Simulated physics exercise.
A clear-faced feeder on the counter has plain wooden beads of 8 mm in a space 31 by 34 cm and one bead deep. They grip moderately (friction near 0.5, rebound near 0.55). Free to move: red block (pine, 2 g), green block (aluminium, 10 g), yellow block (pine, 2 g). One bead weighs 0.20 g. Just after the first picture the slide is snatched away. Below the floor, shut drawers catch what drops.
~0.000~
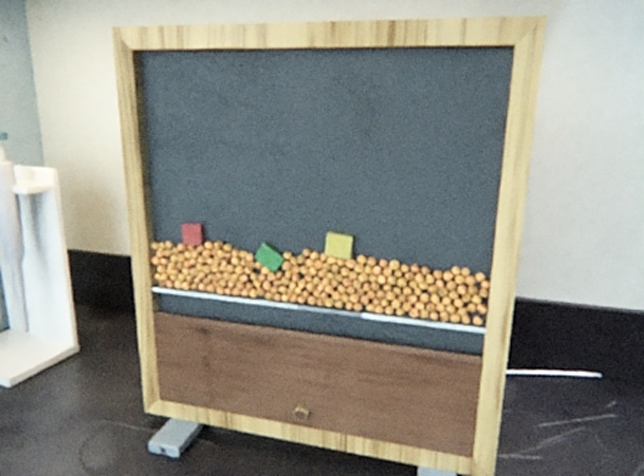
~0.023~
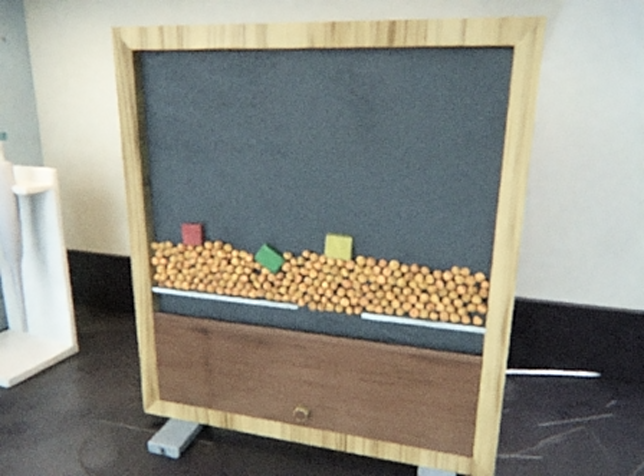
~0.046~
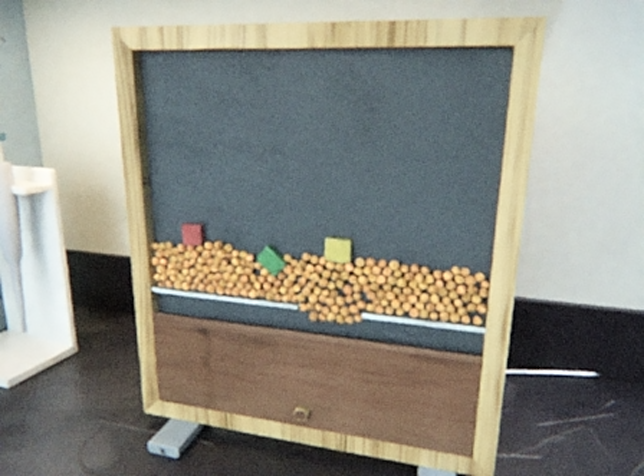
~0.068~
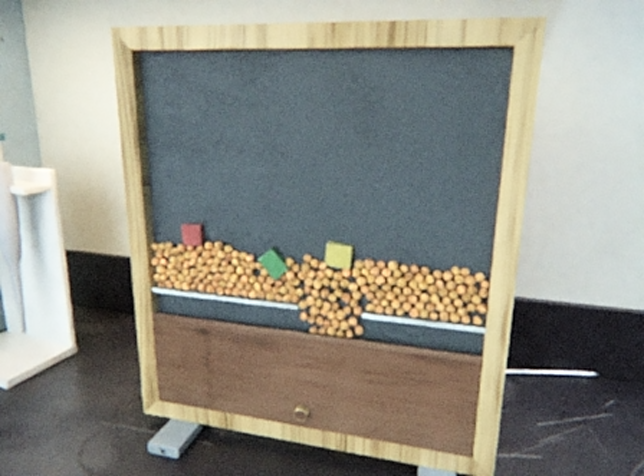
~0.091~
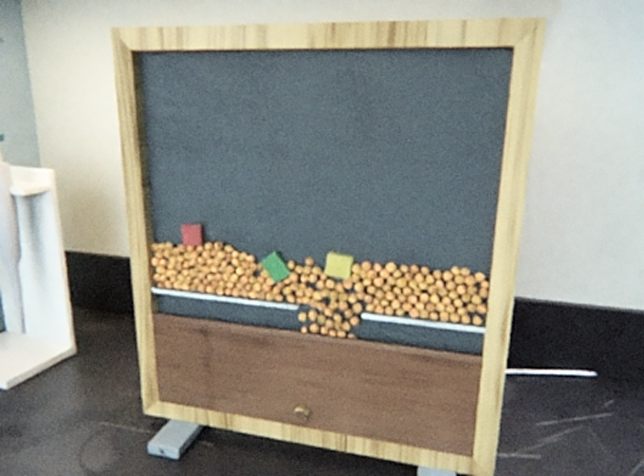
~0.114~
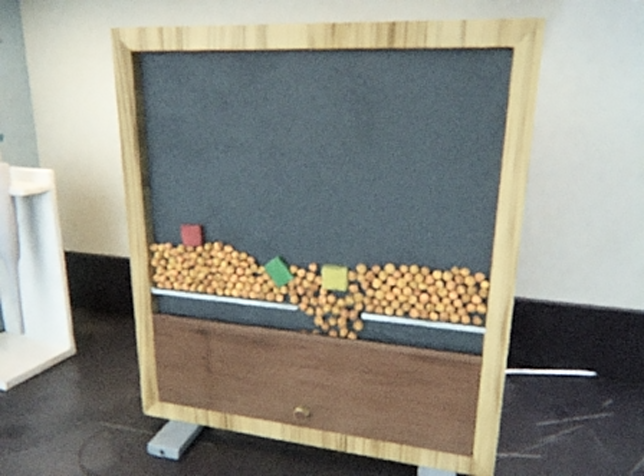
A shallow wooden-framed case with a dark back stands on a dark counter against a pale wall, seen from the front by a still camera. Orange-brown beads lie in a band above a white ledge and brown panel, with red, green and yellow blocks on top from left to right. A gap opens mid-ledge, beads drop through it, and the green block tilts further as the yellow one sinks.
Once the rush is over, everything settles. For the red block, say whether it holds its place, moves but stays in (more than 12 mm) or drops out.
Red block holds its place.
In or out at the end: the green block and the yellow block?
Green block out, yellow block out.
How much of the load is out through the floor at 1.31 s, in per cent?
About 35 per cent.
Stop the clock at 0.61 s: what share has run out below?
About 35 per cent.
After 0.26 s, 30 % are out; red block moved 0.0 cm; green block moved 7.3 cm tilted 80°; yellow block below the floor.
After 0.61 s, 35 % are out; red block moved 0.0 cm; green block below the floor; yellow block below the floor.
After 1.31 s, 35 % are out; red block moved 0.0 cm; green block below the floor; yellow block below the floor.
At rest by 1.5 s, 35 % are out; red block moved 0.0 cm; green block below the floor; yellow block below the floor.
